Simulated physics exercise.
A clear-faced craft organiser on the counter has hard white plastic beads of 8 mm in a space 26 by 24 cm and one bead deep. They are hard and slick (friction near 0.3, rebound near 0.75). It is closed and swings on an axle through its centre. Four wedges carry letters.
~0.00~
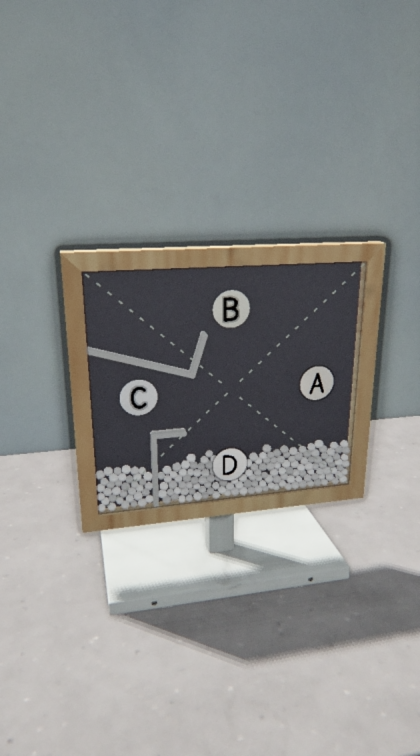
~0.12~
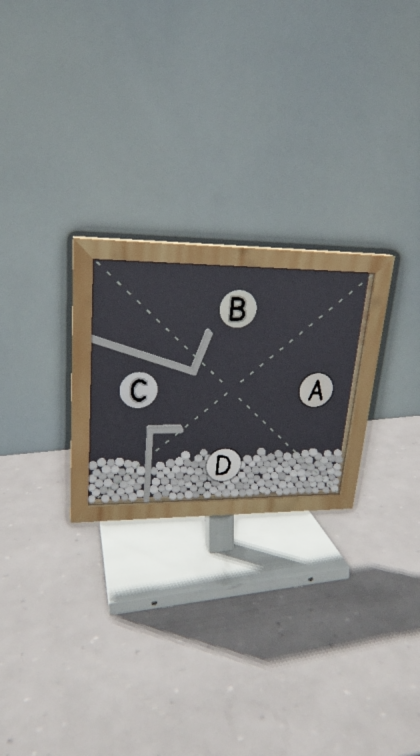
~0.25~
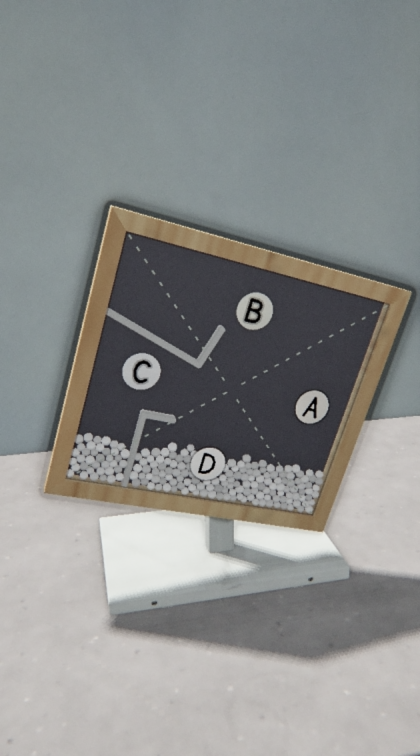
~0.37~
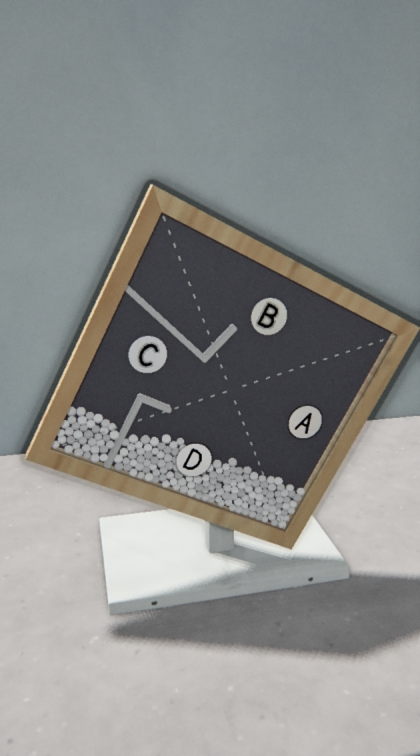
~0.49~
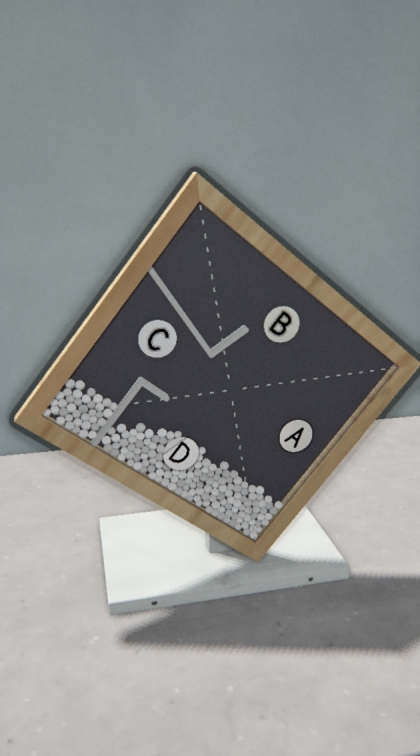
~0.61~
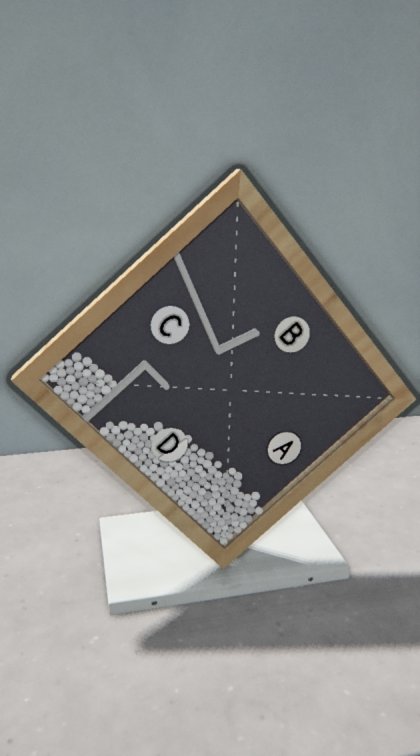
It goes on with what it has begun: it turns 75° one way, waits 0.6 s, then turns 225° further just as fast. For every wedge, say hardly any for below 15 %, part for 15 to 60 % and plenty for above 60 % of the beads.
A hardly any, B part, C part, D hardly any.
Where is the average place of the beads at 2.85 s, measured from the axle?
Some 6 cm left and 7 cm below.
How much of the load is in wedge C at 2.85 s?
About 5 per cent.
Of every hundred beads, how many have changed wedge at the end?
About 90 per cent.
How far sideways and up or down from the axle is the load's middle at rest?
Some 8 cm left and 5 cm below.
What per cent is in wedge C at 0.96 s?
About 10 per cent.
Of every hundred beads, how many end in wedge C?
About 45 per cent.
After 0.96 s, it stands 75° clockwise; the beads' middle is 6 cm left of and 7 cm below the centre; A 40 %, C 10 %, D 50 %.
After 2.85 s, it has come round 188° clockwise; the beads' middle is 6 cm left of and 7 cm below the centre; A 35 %, B 65 %, C 5 %.
After 4.14 s, it has come round 300° clockwise; the beads' middle is 9 cm left of and 4 cm below the centre; B 50 %, C 45 %, D 5 %.
At rest by 5.5 s, it has come round 300° clockwise; A 0 %, B 45 %, C 45 %, D 5 %.
